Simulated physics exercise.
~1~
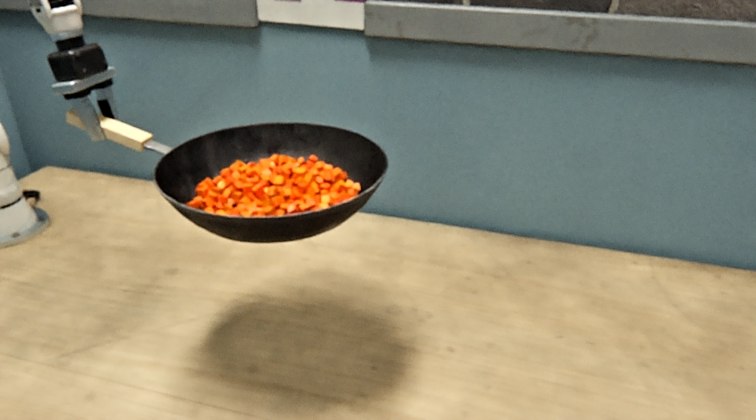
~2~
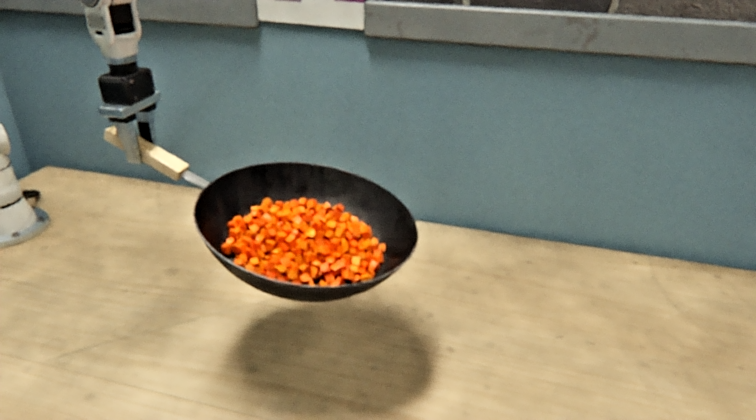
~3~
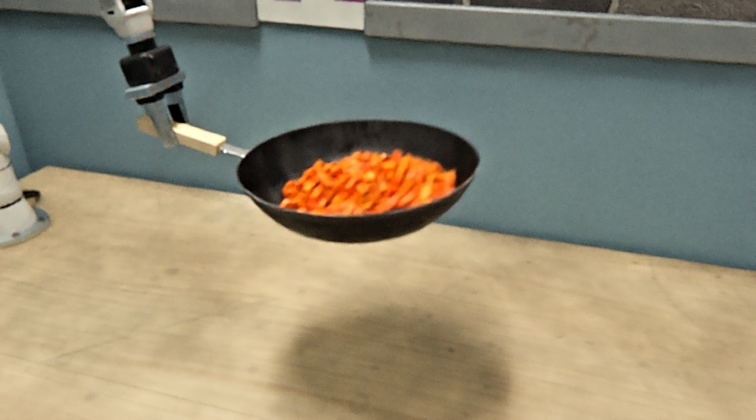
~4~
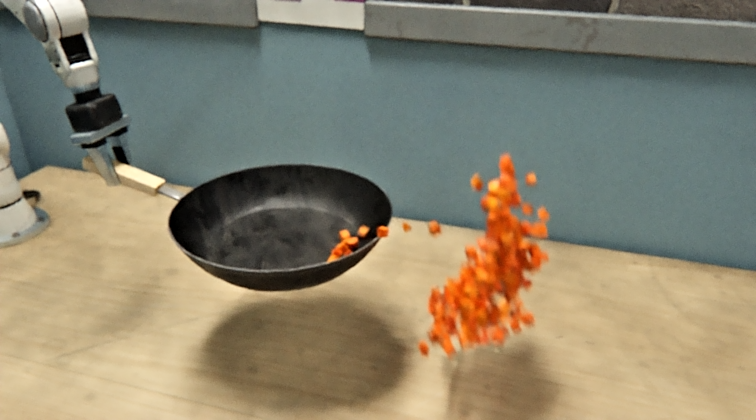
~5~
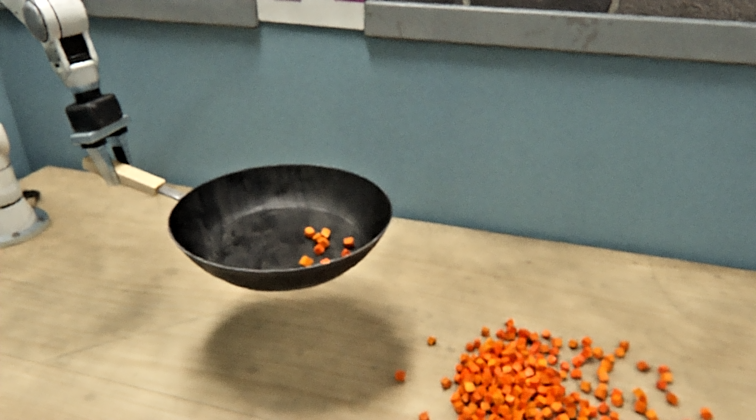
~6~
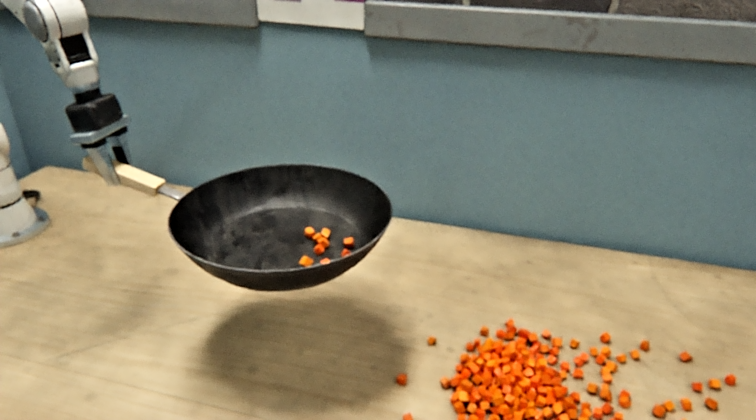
Orange diced vegetables fly out of a pan jerked by a robot arm and scatter across the table.
